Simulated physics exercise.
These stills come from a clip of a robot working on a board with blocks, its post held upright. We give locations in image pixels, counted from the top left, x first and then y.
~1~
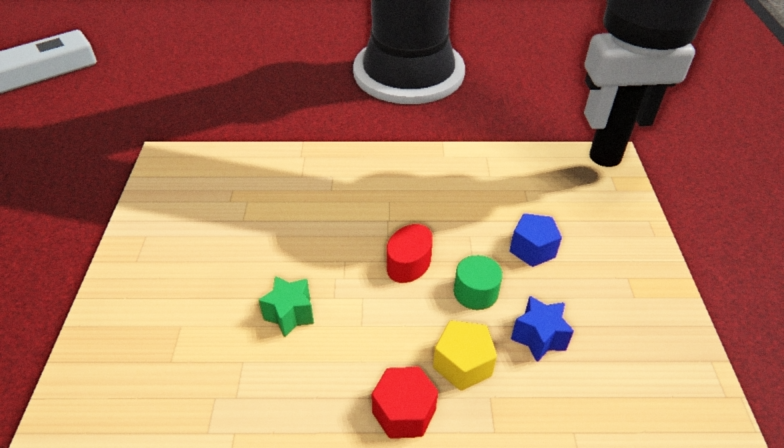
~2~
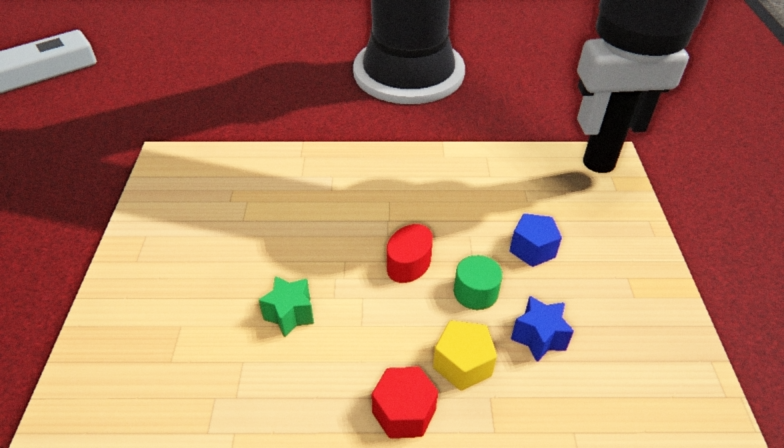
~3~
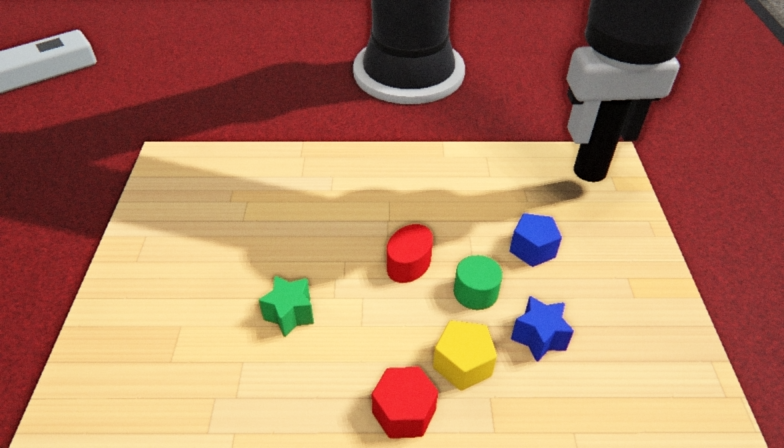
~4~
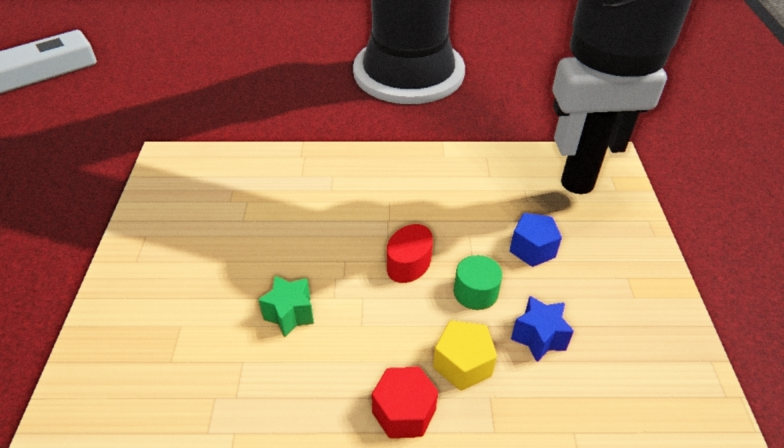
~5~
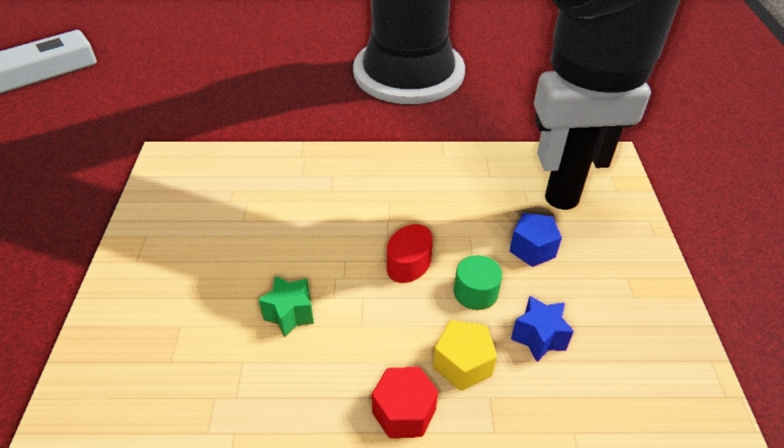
In the video, a robot arm with a black post moves slowly down and to the left over a wooden board, nearing a blue five-sided block, while the red, green, yellow and blue blocks all stay still.
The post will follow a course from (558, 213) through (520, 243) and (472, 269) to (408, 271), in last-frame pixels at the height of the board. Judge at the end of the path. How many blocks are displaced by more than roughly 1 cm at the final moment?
I'd say three or more blocks get shifted by more than about 1 cm.
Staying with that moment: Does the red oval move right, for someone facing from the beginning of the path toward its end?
I believe so.
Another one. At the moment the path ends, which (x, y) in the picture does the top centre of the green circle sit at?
Most likely (467, 287).
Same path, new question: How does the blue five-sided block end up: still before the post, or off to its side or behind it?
It ends up beside or behind the post.
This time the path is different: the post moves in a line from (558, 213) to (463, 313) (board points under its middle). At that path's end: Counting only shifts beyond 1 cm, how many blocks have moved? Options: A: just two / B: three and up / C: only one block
B: Three and up.
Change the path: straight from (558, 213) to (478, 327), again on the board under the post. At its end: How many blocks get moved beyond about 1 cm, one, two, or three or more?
In total, three or more blocks get moved by over 1 cm.
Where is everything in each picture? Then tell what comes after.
In the first frame, post's lower end (605, 157); red oval (410, 242); green circle (480, 271); blue five-sided block (538, 228); blue star (546, 317).
In the second frame, post (599, 163); blocks still.
In the third frame, post (590, 172); blocks still.
In the fourth frame, post (578, 184); blocks still.
In the fifth frame, post (562, 198); red oval (410, 242); green circle (480, 271); blue five-sided block (538, 228); blue star (546, 317).
The first path, step by step. One third of the way, post (523, 228); blue five-sided block (519, 251).
Two thirds of the way, post (474, 254); green circle (467, 287); blue five-sided block (509, 274), turned 40° anticlockwise.
At the end, post (409, 257); red oval (371, 238), turned 20° clockwise; green circle (467, 287); blue five-sided block (509, 274), turned 40° anticlockwise; blue star still.
